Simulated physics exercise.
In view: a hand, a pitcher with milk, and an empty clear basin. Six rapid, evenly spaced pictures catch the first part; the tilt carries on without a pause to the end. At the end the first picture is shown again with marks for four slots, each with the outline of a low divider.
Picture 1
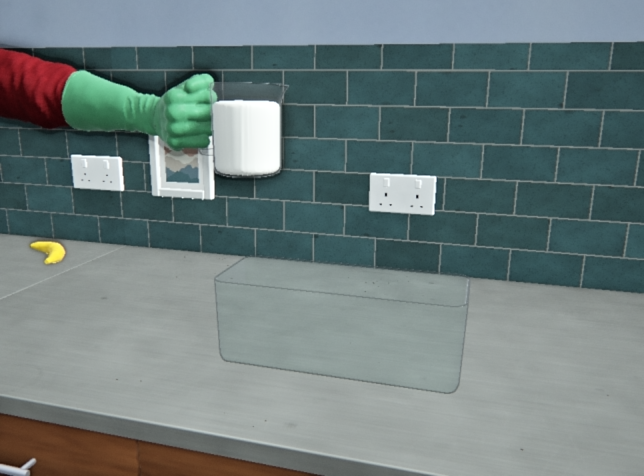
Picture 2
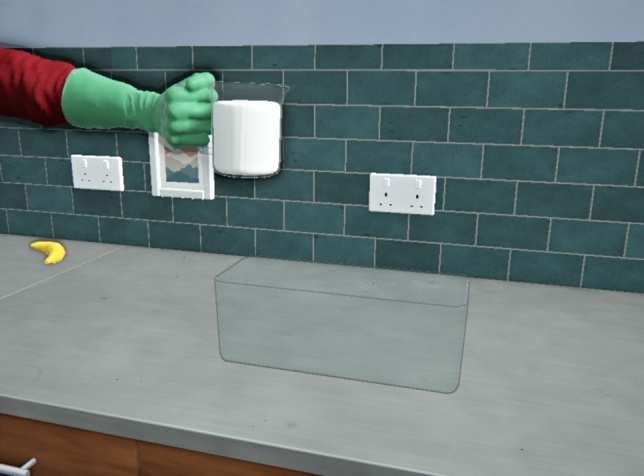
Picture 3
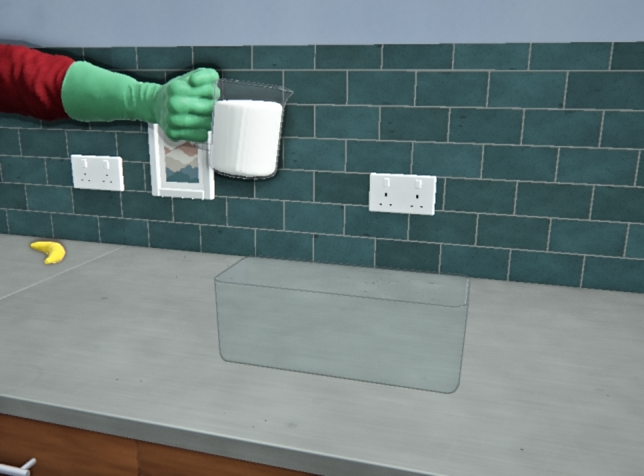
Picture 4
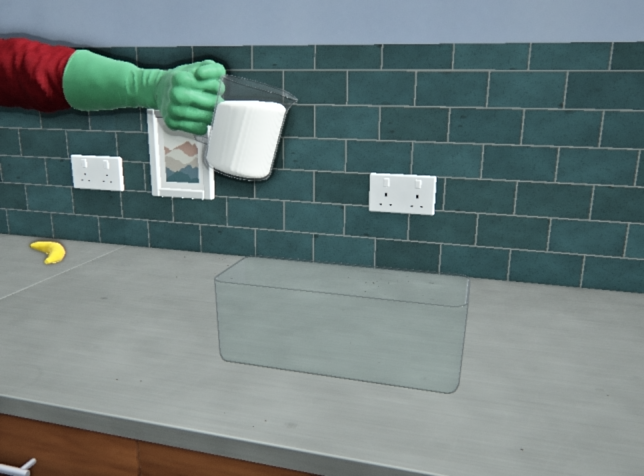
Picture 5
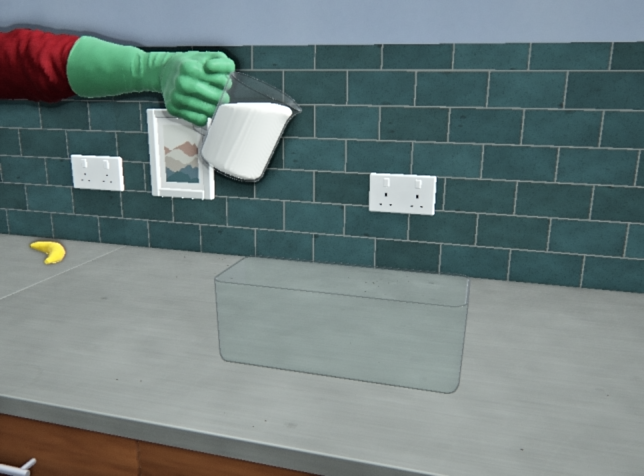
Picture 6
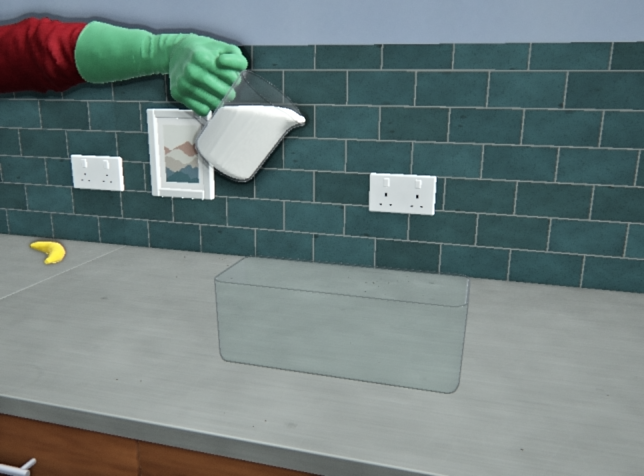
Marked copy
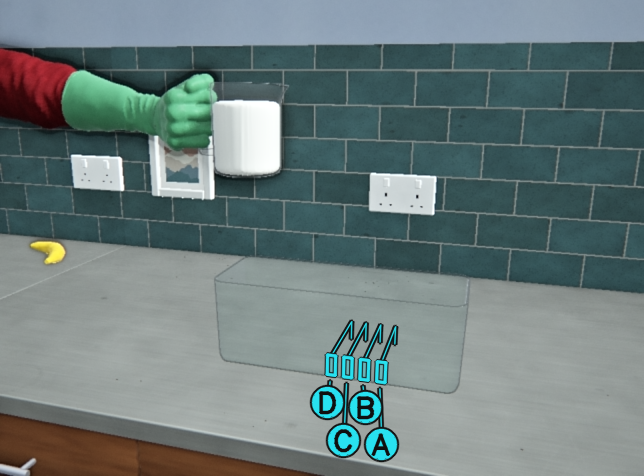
A green-gloved hand holding a pitcher of milk gradually tilts it to the right.
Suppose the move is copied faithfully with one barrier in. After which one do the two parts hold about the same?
Best: C.
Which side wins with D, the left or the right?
The right one.
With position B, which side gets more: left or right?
More ends on the left.
In cyan, A at (379, 388); B at (363, 386); C at (346, 383); D at (330, 381).
If A is chosen, about 82 % ends left of the wall and 14 % right of it; 4 % is lost outside.
If B is chosen, about 81 % ends left of the wall and 10 % right of it; 9 % is lost outside.
If C is chosen, about 52 % ends left of the wall and 47 % right of it.
If D is chosen, about 19 % ends left of the wall and 78 % right of it; 3 % is lost outside.
